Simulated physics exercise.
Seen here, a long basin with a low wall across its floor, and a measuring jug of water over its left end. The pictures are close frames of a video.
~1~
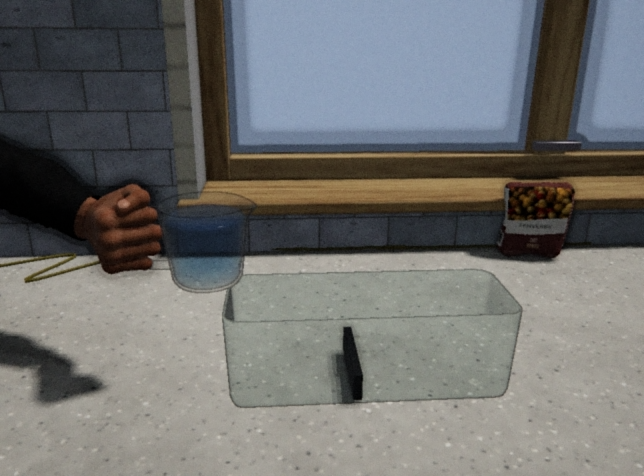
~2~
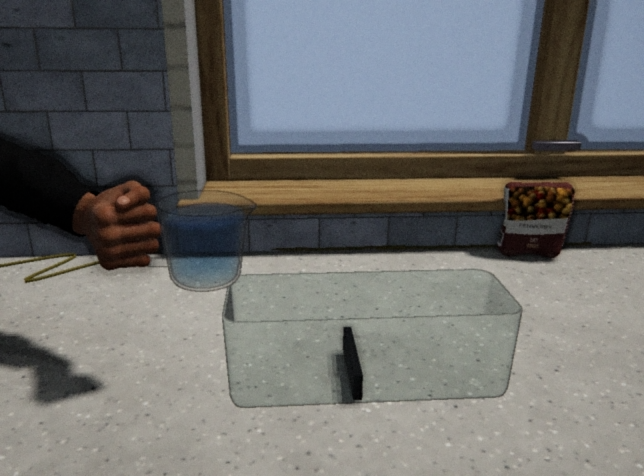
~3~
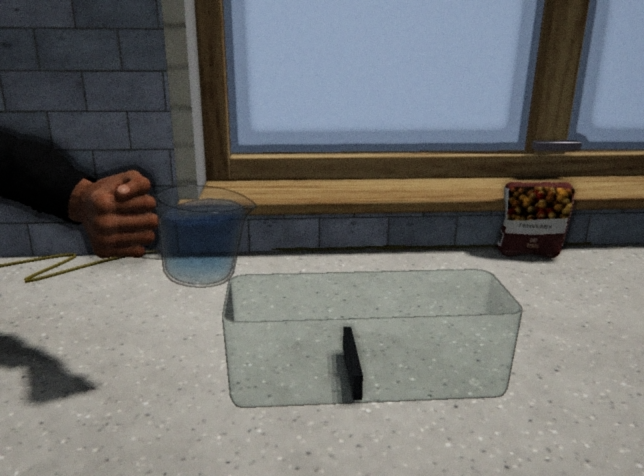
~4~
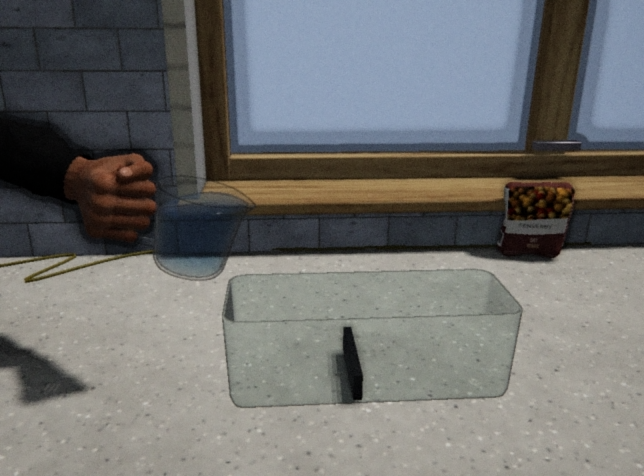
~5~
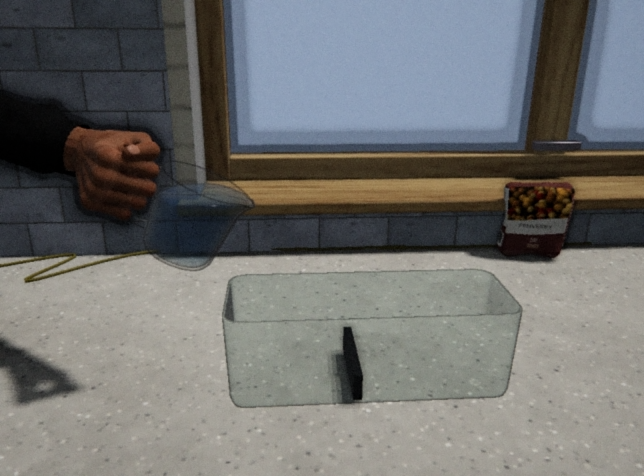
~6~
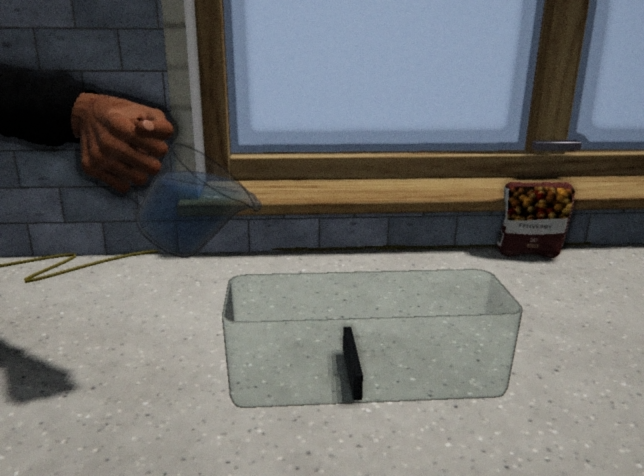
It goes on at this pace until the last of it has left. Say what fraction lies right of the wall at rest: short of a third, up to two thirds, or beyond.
It comes to from a third to two thirds.
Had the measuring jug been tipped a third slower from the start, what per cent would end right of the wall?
Near 30 %.
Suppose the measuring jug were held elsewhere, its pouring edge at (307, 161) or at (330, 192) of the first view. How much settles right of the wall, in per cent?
In turn 75 and 75 in a hundred.
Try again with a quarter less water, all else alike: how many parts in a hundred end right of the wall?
Some 40 per cent.
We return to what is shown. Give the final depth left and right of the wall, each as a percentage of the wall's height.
Some 40 per cent left and 20 right.
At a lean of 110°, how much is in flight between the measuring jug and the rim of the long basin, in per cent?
It comes to 45 per cent or so.
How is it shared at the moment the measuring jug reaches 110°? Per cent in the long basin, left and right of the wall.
Left: 10 %. Right: 0 %.
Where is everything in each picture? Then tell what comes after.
In the first frame, it leans 0°; its right rim is at (257, 205); the water meets the walls at (164, 216) and (246, 214); the long basin's rim runs from (227, 299) to (506, 291); the wall's top is at (352, 350).
In the second frame, it leans 2°; its right rim is at (257, 205); the water meets the walls at (163, 215) and (246, 212).
In the third frame, it leans 7°; its right rim is at (256, 205); the water meets the walls at (162, 212) and (247, 208).
In the fourth frame, it leans 15°; its right rim is at (256, 205); the water meets the walls at (159, 205) and (249, 202).
In the fifth frame, it leans 25°; its right rim is at (255, 205); the water meets the walls at (158, 195) and (249, 198); 1 per cent is over the edge.
In the sixth frame, it leans 38°; its right rim is at (255, 205); the water meets the walls at (149, 191) and (240, 193); 2 per cent is over the edge.
A moment on, the measuring jug is tipped right over and 43 per cent is still to pour, 11 is left of the wall and 0 right of it.
Next, the measuring jug is tipped right over and 0 per cent is still to pour, 52 is left of the wall and 37 right of it.
Then the measuring jug is tipped right over and 0 per cent is still to pour, 56 is left of the wall and 41 right of it.
Later the measuring jug is tipped right over and 0 per cent is still to pour, 56 is left of the wall and 42 right of it.
Finally, 56 per cent lies left of the wall, 42 right of it and 2 outside.
